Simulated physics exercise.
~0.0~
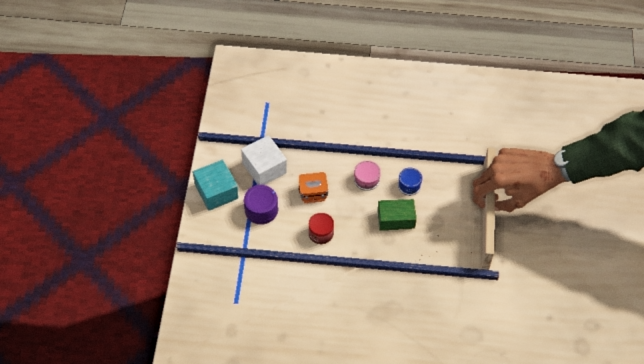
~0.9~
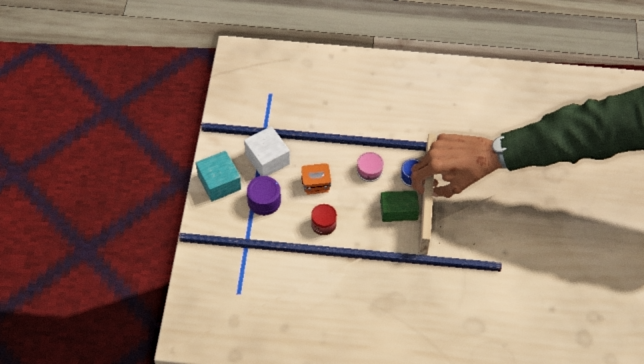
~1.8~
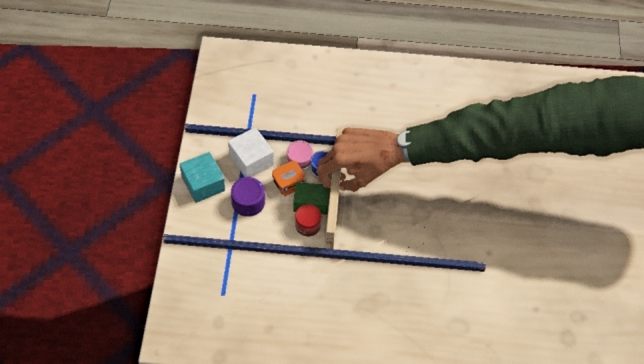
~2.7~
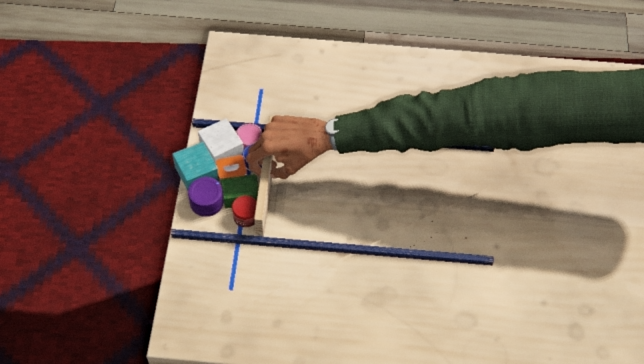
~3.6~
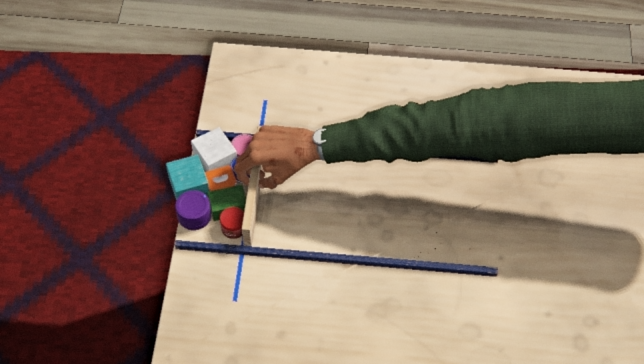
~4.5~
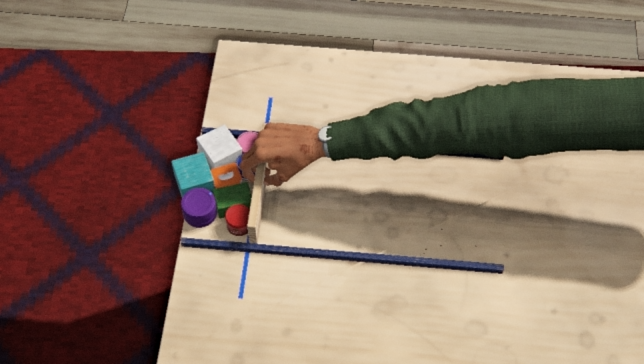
A hand slides a board left, bunching colourful blocks at the table's edge without any falling.
